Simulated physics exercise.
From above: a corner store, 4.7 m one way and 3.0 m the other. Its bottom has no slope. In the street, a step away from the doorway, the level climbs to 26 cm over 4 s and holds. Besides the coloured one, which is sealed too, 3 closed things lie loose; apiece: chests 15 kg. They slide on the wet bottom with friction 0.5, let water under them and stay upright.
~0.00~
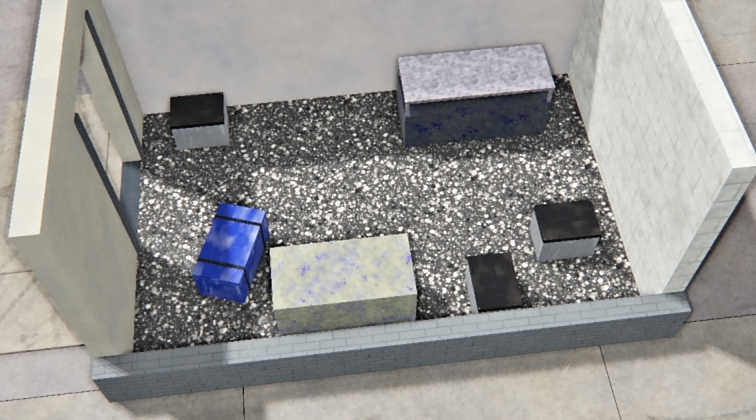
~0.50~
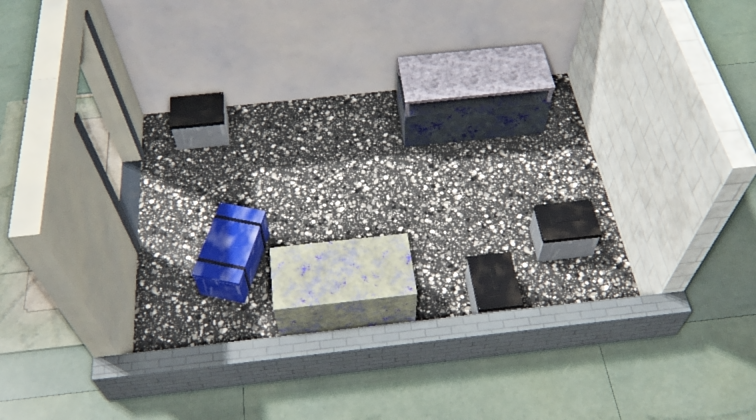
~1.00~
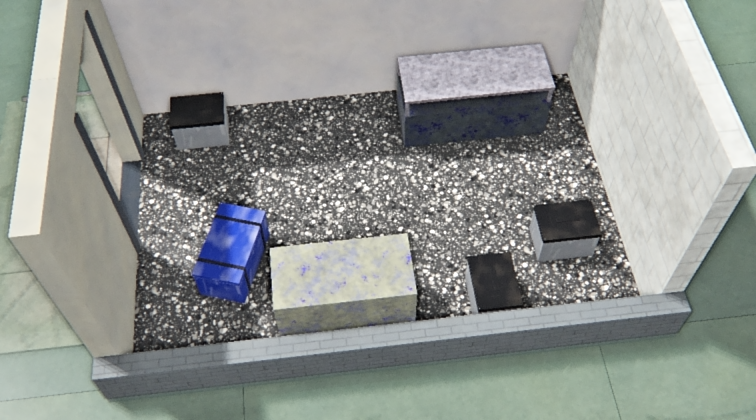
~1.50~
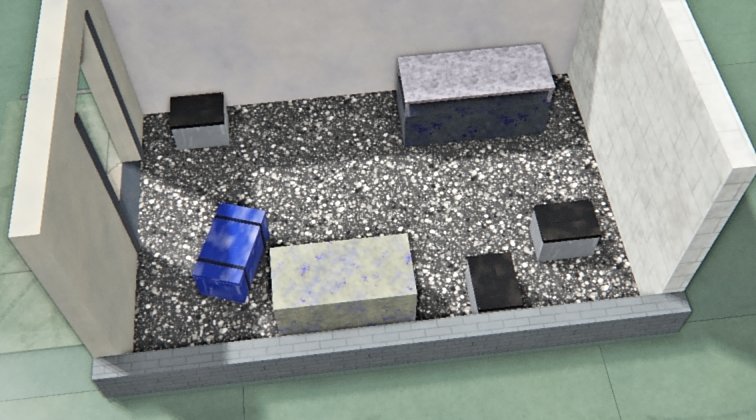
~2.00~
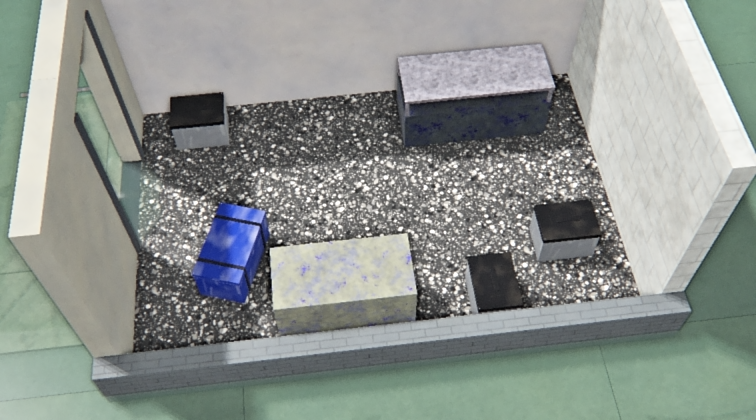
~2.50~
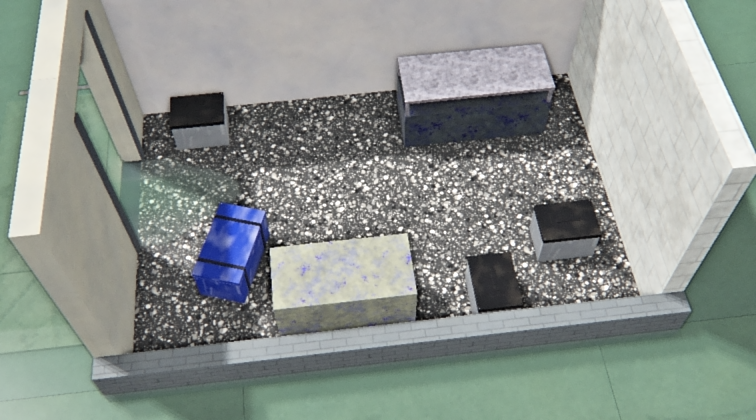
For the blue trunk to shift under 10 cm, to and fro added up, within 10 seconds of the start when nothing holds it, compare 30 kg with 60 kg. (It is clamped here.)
I expect that only the larger load is enough.
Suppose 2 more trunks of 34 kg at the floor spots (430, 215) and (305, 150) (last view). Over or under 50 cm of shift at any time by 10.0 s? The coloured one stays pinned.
In turn: Past it, past it.
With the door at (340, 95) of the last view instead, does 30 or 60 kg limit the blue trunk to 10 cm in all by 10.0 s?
Then only the larger load is enough.
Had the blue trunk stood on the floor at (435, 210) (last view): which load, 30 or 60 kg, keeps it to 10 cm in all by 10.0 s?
It takes the larger.
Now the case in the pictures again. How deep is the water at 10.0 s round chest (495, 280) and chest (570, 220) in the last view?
Roughly 12 and 17 cm.
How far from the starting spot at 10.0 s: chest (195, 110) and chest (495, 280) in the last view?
In turn: 20 cm, 50 cm.
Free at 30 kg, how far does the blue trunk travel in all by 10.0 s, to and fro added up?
About 30 cm.
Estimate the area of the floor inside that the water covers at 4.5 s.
Roughly 7.0 m2.
After 3.5 s the blue trunk would be 0 cm from its start with 30 kg and 0 cm from its start with 60 kg; 3 cm of water round it then.
After 4.5 s the blue trunk would be 8 cm from its start with 30 kg and 0 cm from its start with 60 kg; 5 cm of water round it then.
After 7.0 s the blue trunk would be 31 cm from its start with 30 kg and 0 cm from its start with 60 kg; 7 cm of water round it then.
After 10.0 s the blue trunk would be 31 cm from its start with 30 kg and 0 cm from its start with 60 kg; 9 cm of water round it then.
